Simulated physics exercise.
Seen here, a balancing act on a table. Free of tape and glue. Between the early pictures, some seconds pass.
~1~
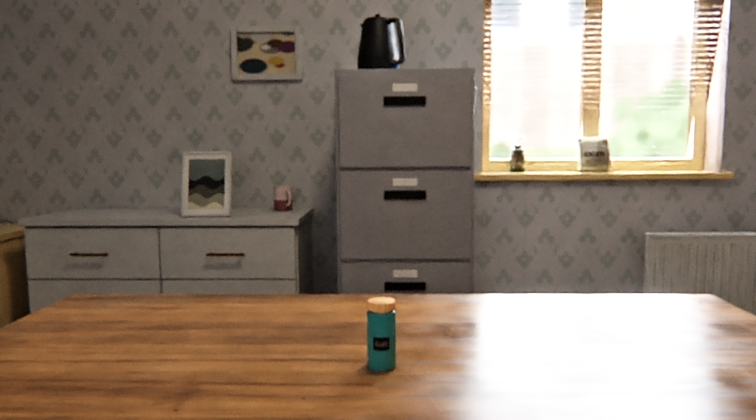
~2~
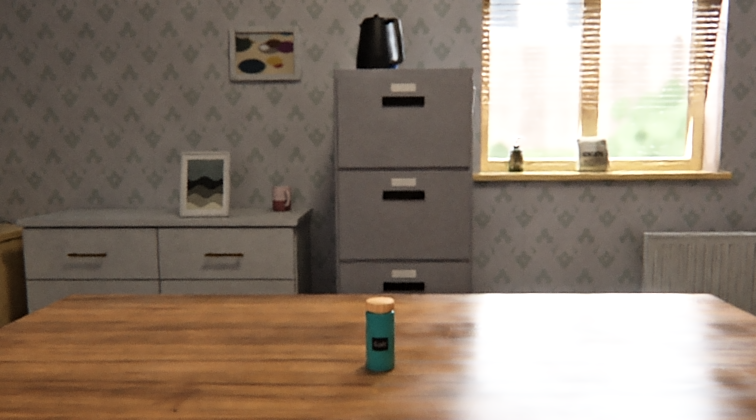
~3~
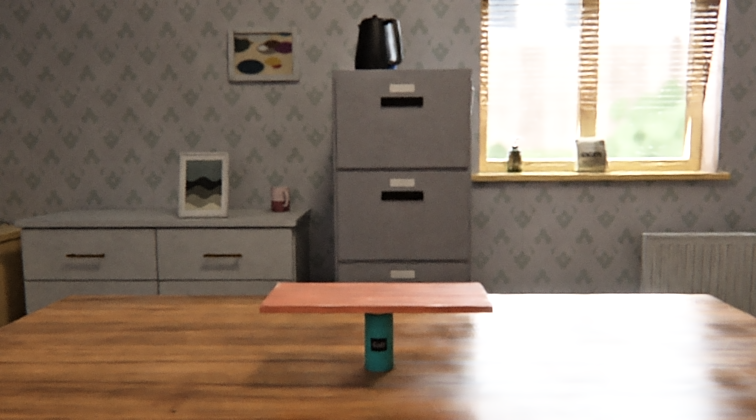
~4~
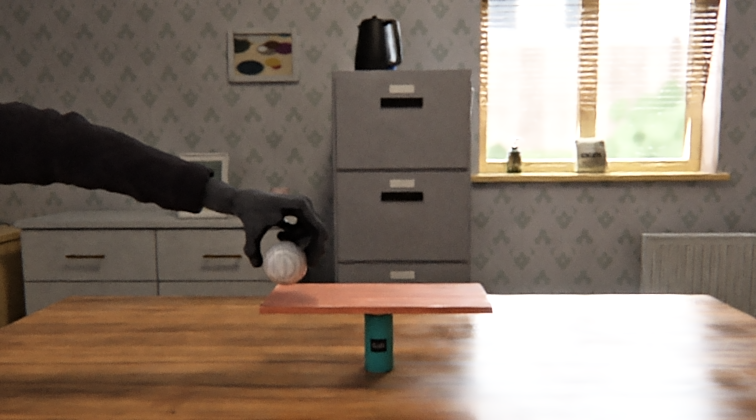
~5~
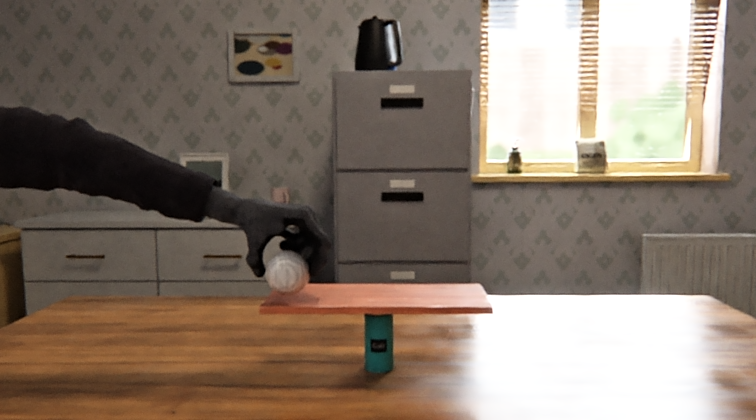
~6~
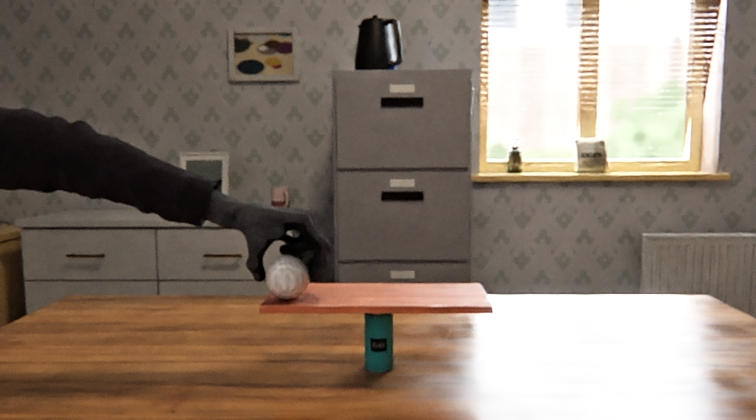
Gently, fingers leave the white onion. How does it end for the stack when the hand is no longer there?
The stack collapses.
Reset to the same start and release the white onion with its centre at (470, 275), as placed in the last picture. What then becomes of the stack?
Result: The stack tips over.
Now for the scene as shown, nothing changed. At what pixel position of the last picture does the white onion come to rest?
In the final view it sits at roughly (228, 357).
Then, 0.40 s on from there, white onion now fallen; orange board turned 46° from how it was put.
Then, 0.60 s on from there, orange board turned 37° from how it was put.
In the end, fallen, white onion; moved from the start, orange board; turquoise shaker unmoved. At the end, from the last picture's camera, white onion near (228, 357). The stack loses its balance.
